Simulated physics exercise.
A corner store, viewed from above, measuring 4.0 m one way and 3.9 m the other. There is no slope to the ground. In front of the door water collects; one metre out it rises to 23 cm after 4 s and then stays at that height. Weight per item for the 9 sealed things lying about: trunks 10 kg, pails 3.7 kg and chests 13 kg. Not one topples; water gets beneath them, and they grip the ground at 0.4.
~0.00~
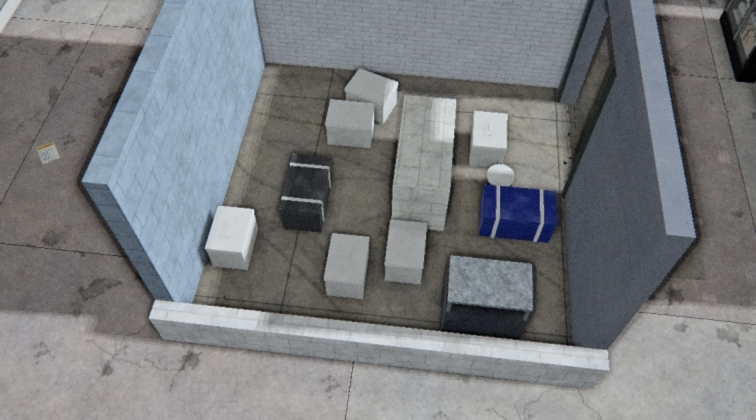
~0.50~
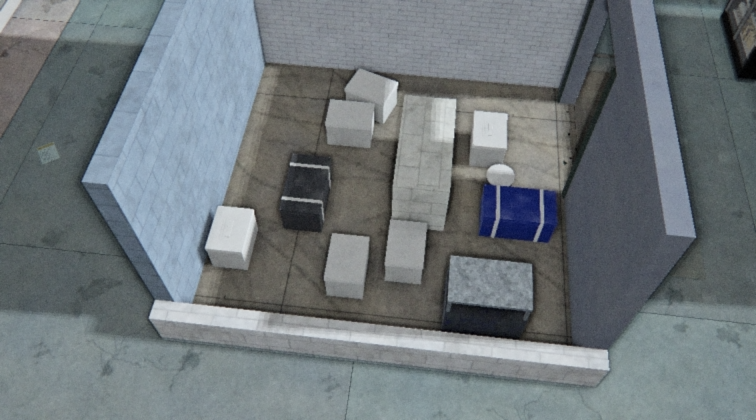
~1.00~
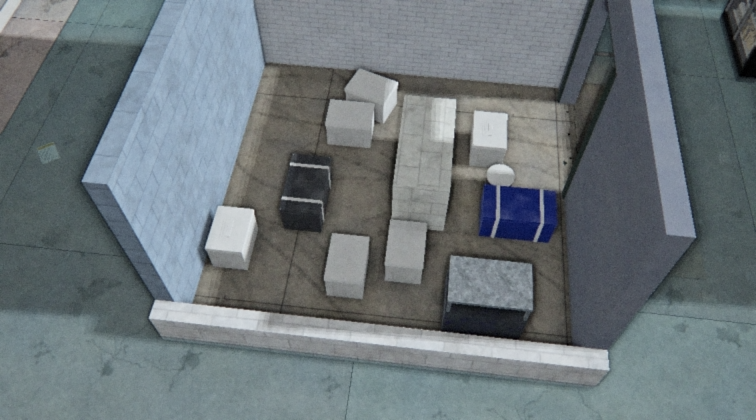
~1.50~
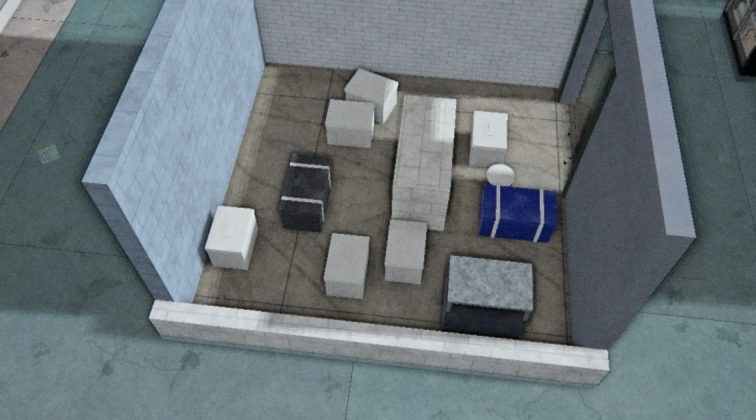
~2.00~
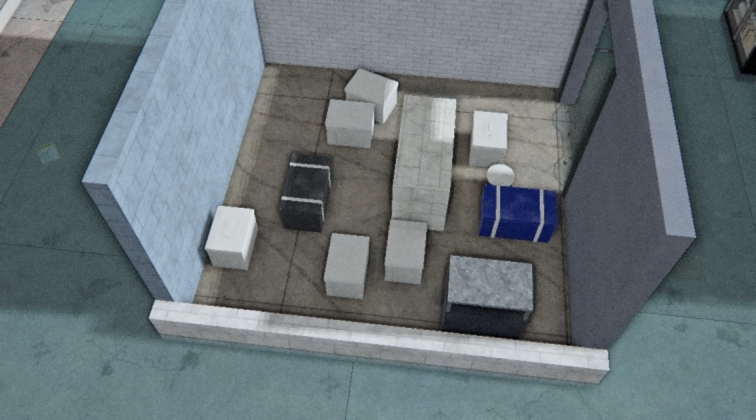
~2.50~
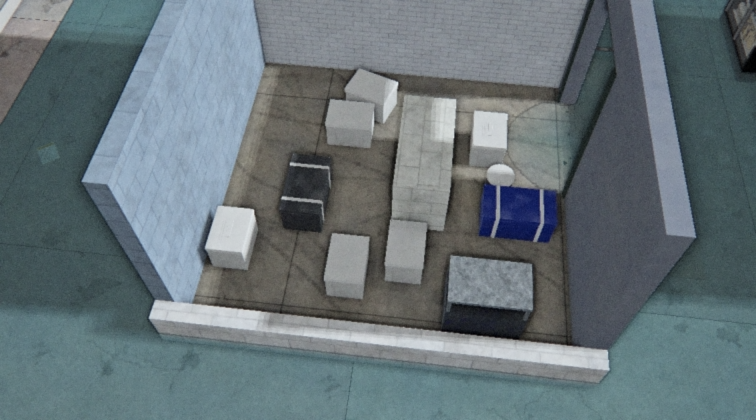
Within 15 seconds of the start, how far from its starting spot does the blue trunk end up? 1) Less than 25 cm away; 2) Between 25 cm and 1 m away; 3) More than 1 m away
Option 2: Between 25 cm and 1 m away.
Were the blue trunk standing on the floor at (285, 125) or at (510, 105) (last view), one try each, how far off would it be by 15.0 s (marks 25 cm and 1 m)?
From the first spot it would go a long distance, and from the second it would go a long distance.
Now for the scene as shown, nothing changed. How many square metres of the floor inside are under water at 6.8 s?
That flooded area is roughly 12.0 m2.
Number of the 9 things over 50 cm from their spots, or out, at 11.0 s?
8.
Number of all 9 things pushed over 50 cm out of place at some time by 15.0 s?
9.
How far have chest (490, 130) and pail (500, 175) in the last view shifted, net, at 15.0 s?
First 200 cm, then 80 cm.
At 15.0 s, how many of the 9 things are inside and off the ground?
At that moment it comes to 9.
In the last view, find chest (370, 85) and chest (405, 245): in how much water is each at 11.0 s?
First about 12 cm, second about 15 cm.
After 3.5 s the blue trunk is near (520, 204), 0.0 m from its start, aground; 0 afloat.
After 6.8 s the blue trunk is near (556, 247), 0.6 m from its start, afloat; 4 afloat.
After 11.0 s the blue trunk is near (504, 186), 0.3 m from its start, afloat; 9 afloat.
After 15.0 s the blue trunk is near (492, 178), 0.4 m from its start, afloat; 9 afloat.
